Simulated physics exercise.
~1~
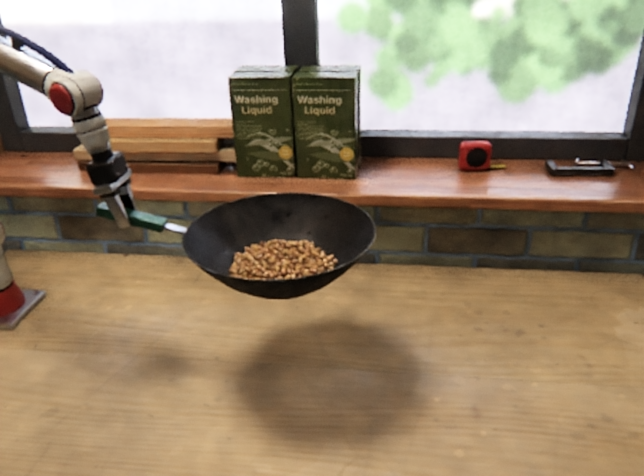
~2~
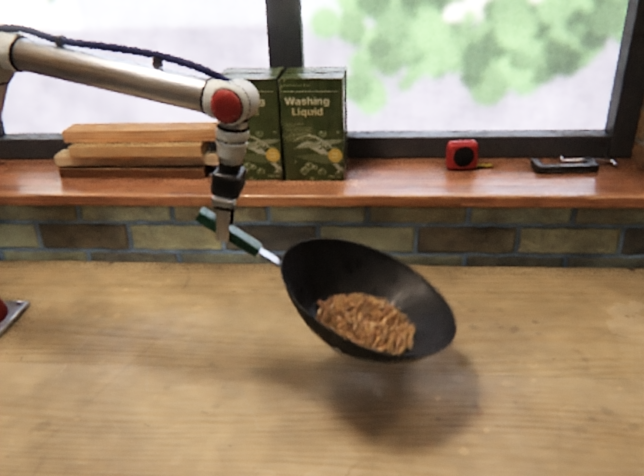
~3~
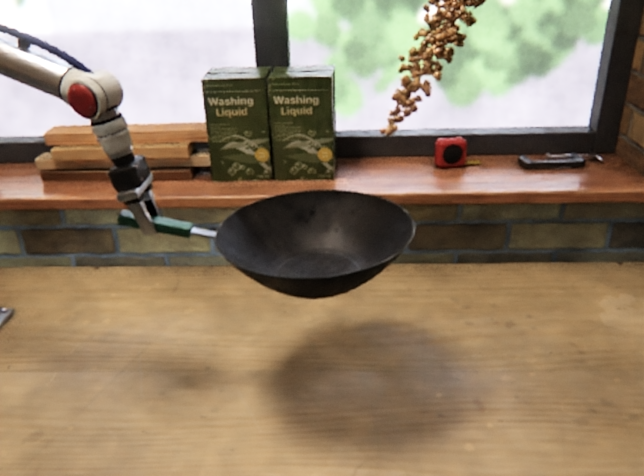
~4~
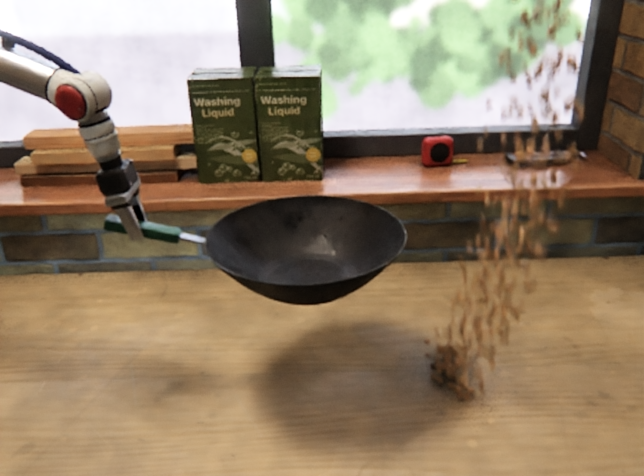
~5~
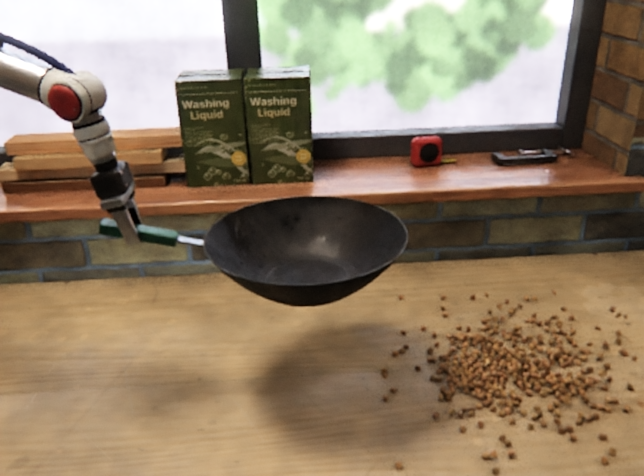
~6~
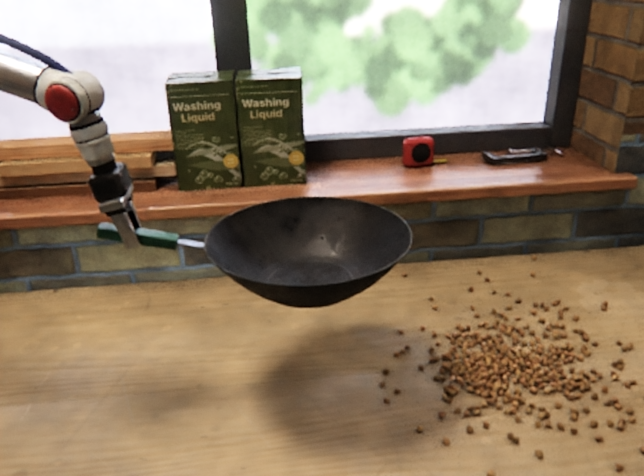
A robot arm swings a wok of brown beans, flinging them high to the right, and they end scattered across the tabletop.
